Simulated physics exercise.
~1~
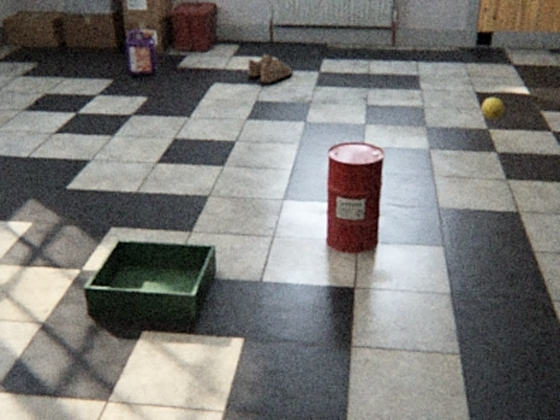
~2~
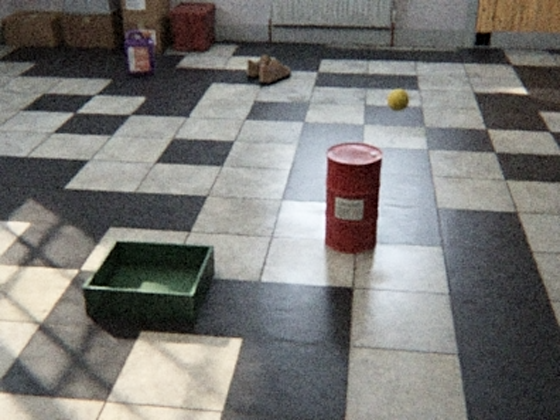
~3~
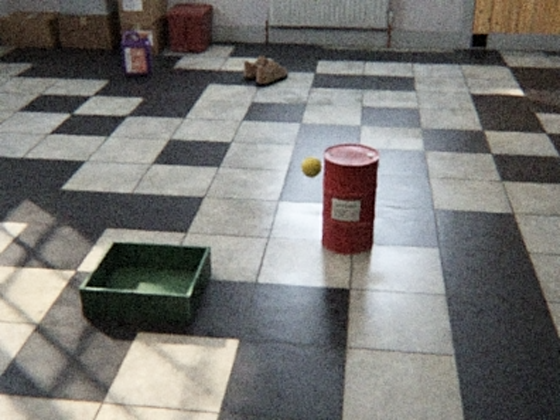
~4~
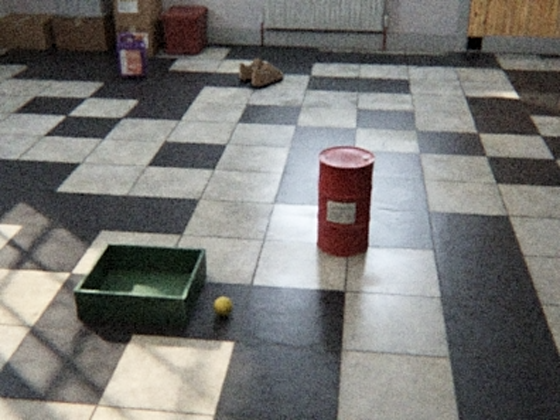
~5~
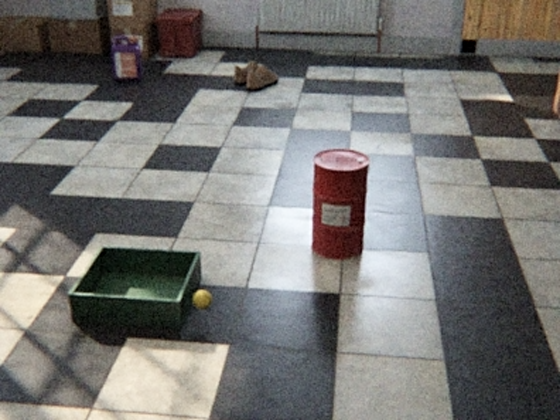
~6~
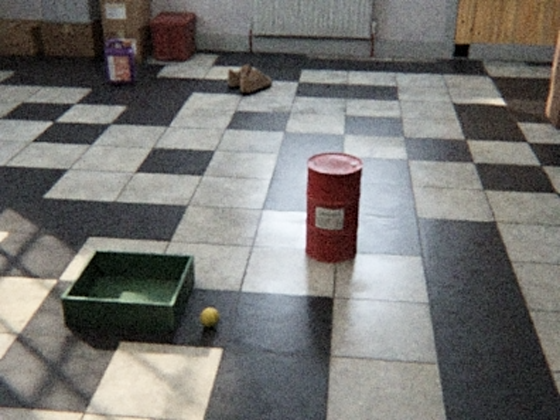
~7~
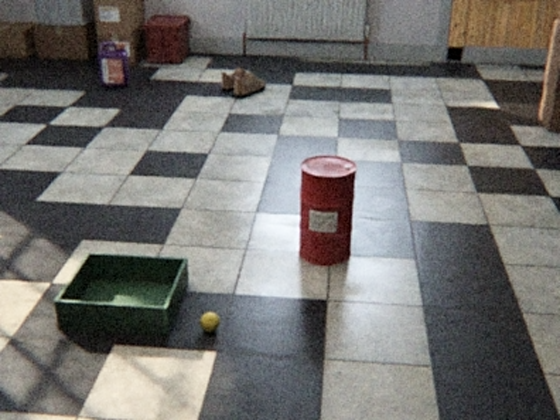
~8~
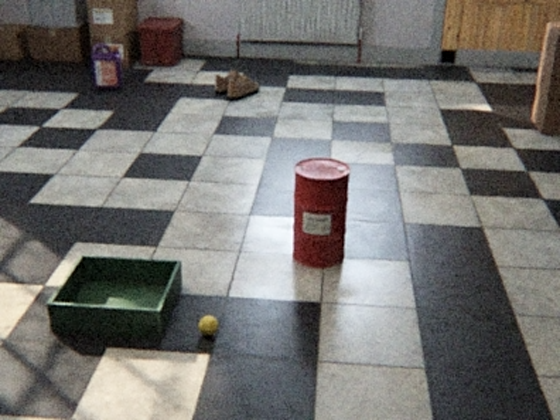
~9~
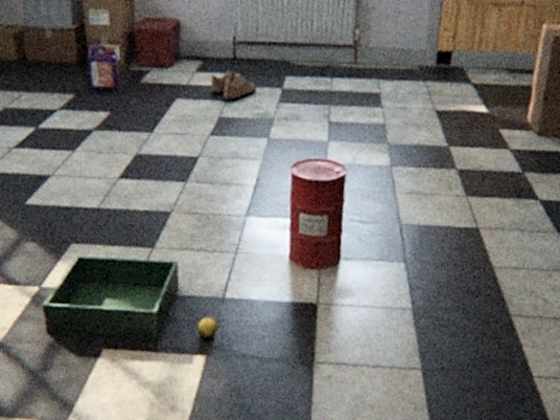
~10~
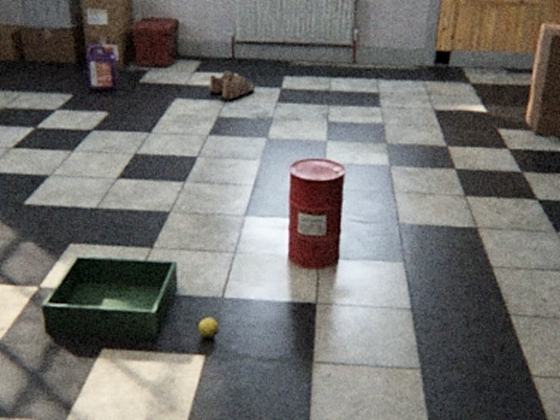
A red drum stands near the middle of a black and white tiled floor, seen from above at an angle, with an open green box at lower left. Cardboard boxes, a purple container, a red bin and brown shoes sit toward the back wall, below a radiator. A small yellow lemon flies in from the upper right, passing left above the drum and dropping toward the box. It comes down just right of the box, touches its side and moves slightly back. The view drifts gently right as the lemon settles on the dark tiles outside the box, the drum still standing.
